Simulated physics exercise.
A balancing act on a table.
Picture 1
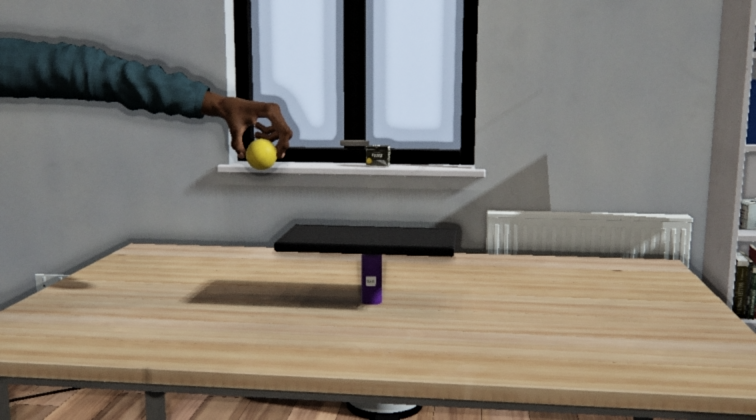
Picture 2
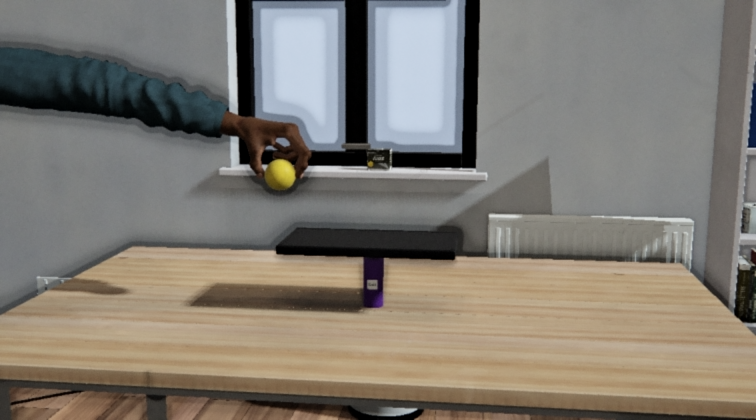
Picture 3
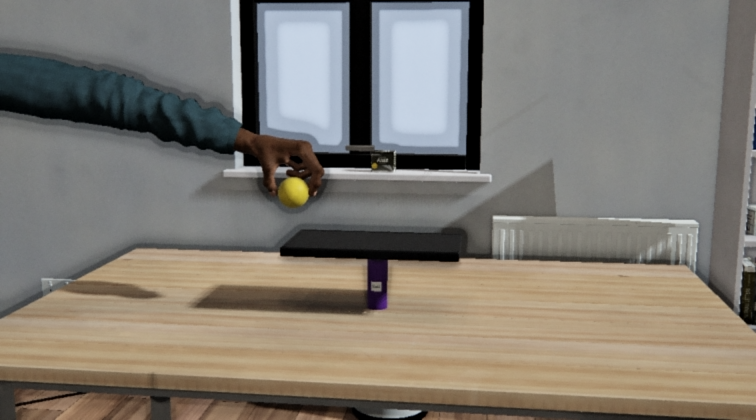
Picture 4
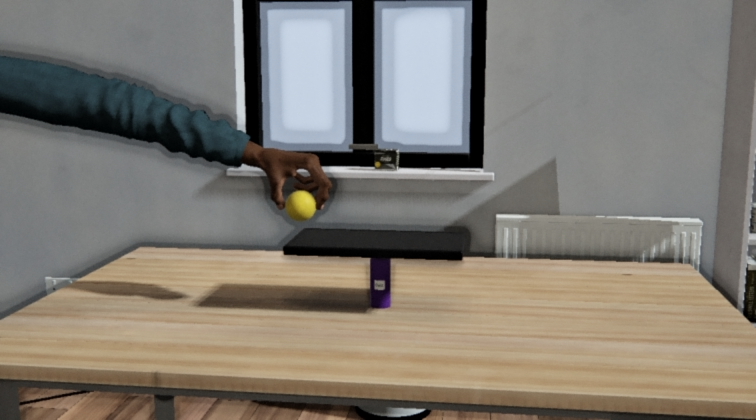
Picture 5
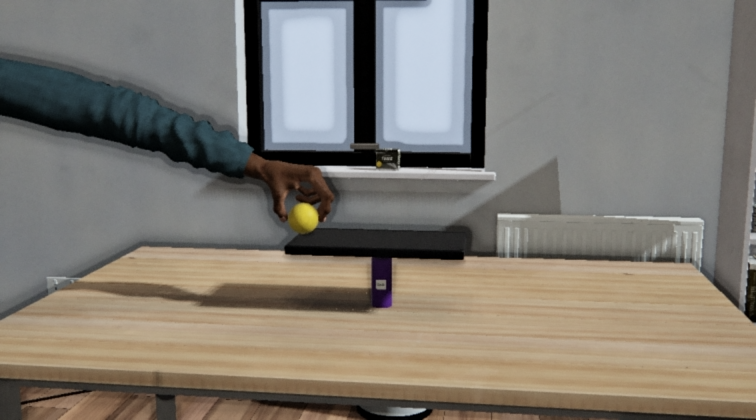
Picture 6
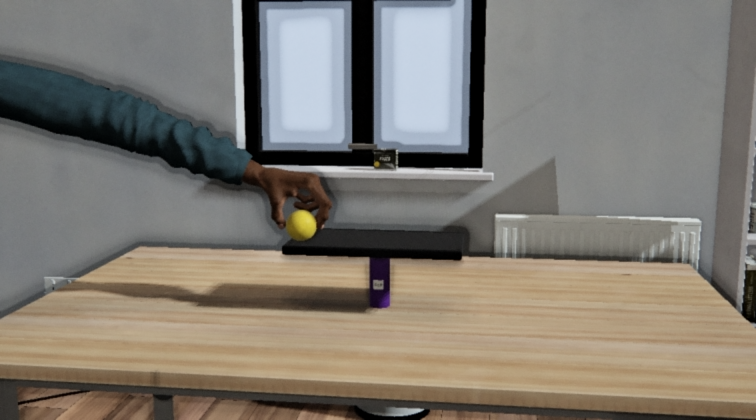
On a wooden table, a hand lowering a yellow lemon onto the left end of a black lid atop a purple object.
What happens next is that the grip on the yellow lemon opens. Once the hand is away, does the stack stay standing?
Nice try - it doesn't all stay together, though.
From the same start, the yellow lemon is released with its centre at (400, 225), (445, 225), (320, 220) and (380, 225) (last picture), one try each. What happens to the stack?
The first time it stays standing, the second time it collapses, the third time it collapses, and the fourth time it stays standing.
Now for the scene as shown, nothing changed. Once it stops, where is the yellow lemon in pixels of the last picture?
Look near (261, 297) in the final picture.
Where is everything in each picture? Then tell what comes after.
In the first frame, still above its spot; yellow lemon (261, 154); black lid (369, 240).
In the second frame, still above its spot; yellow lemon (280, 175); black lid (370, 243).
In the third frame, still above its spot; yellow lemon (293, 193); black lid (374, 245).
In the fourth frame, still above its spot; yellow lemon (301, 206); black lid (378, 243).
In the fifth frame, still above its spot; yellow lemon (303, 218); black lid (379, 243).
In the sixth frame, set down, still held; yellow lemon (301, 225); black lid (377, 243).
Then, 0.40 s past the last view, yellow lemon now fallen; black lid rocked 43° from its first pose.
Then, 0.50 s past the last view, black lid rocked 41° from its first pose; purple shaker rocked 12° from its first pose.
Then, 0.60 s past the last view, black lid now fallen; purple shaker rocked 59° from its first pose.
Then, 0.80 s past the last view, purple shaker now fallen.
Finally, fallen, yellow lemon, black lid and purple shaker. Final places as the last picture's camera would see them, yellow lemon near (261, 297). The stack loses its balance.
